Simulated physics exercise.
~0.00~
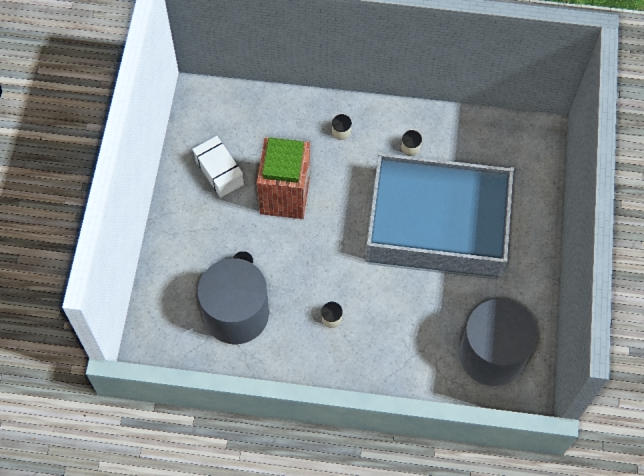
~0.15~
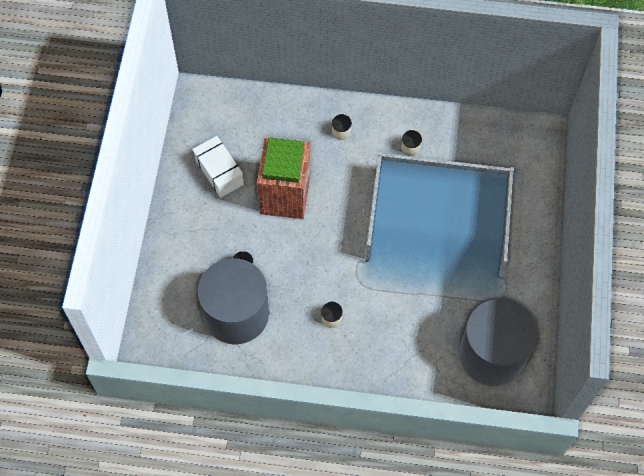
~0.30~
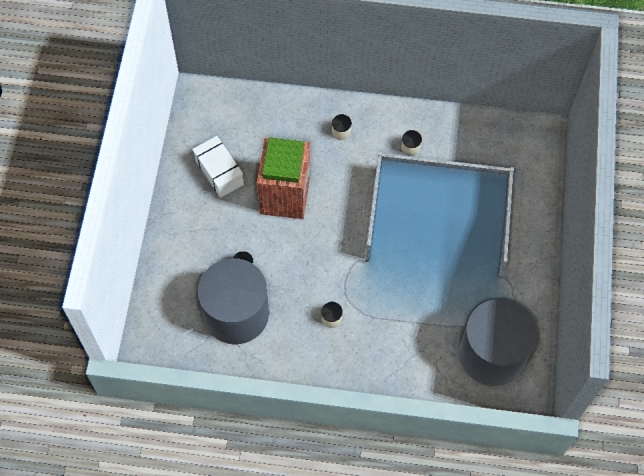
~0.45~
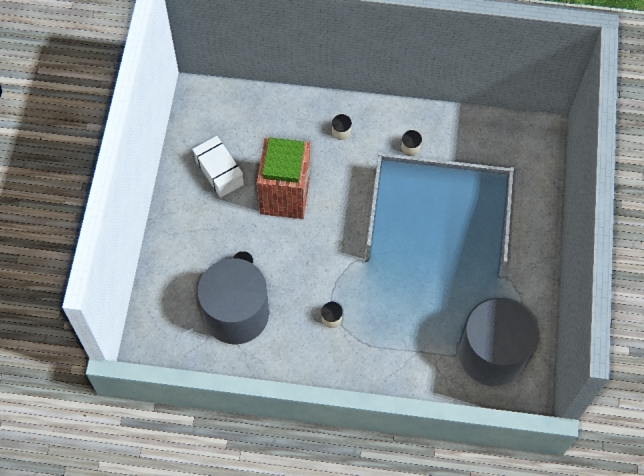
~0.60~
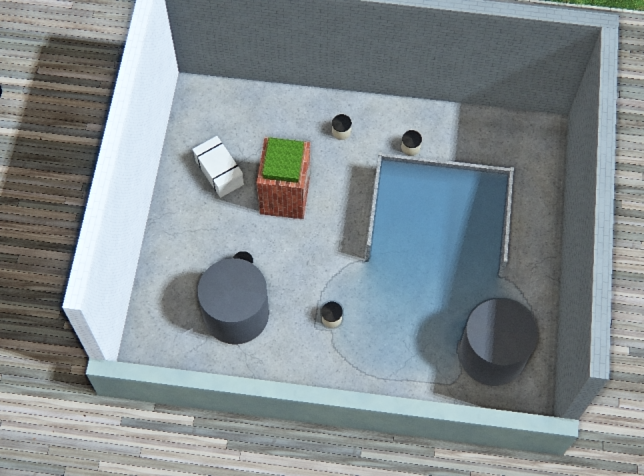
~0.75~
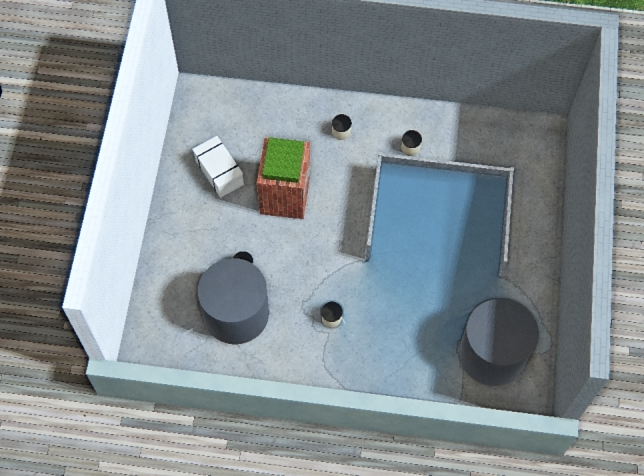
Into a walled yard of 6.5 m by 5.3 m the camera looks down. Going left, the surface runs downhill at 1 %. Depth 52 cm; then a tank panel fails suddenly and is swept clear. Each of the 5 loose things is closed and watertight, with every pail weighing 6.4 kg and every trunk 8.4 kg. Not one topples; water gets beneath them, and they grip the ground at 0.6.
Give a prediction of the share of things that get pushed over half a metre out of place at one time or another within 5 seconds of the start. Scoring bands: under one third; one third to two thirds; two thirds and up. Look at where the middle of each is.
Low band.
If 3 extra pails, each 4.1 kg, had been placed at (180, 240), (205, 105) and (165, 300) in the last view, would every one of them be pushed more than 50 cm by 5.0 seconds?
Respectively: Tops it; doesn't reach it; tops it.
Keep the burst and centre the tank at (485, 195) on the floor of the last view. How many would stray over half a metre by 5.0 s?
That would give 1.
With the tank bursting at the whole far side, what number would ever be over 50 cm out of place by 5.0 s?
That would give 3.
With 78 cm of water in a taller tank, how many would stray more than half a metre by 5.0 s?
In that case 2 of them.
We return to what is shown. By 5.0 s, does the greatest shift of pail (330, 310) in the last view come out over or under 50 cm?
Verdict: Exceeding.
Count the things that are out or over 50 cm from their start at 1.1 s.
Answer: 0.
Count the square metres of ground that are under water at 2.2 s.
About 14 m2.
After 1.1 s 0 of 5 are over 50 cm from their spots; 0 afloat.
After 2.2 s 1 of 5 are over 50 cm from their spots; 1 afloat.
After 3.5 s 1 of 5 are over 50 cm from their spots; 1 afloat.
After 5.0 s 1 of 5 are over 50 cm from their spots, and 1 have been at some point; 0 afloat.
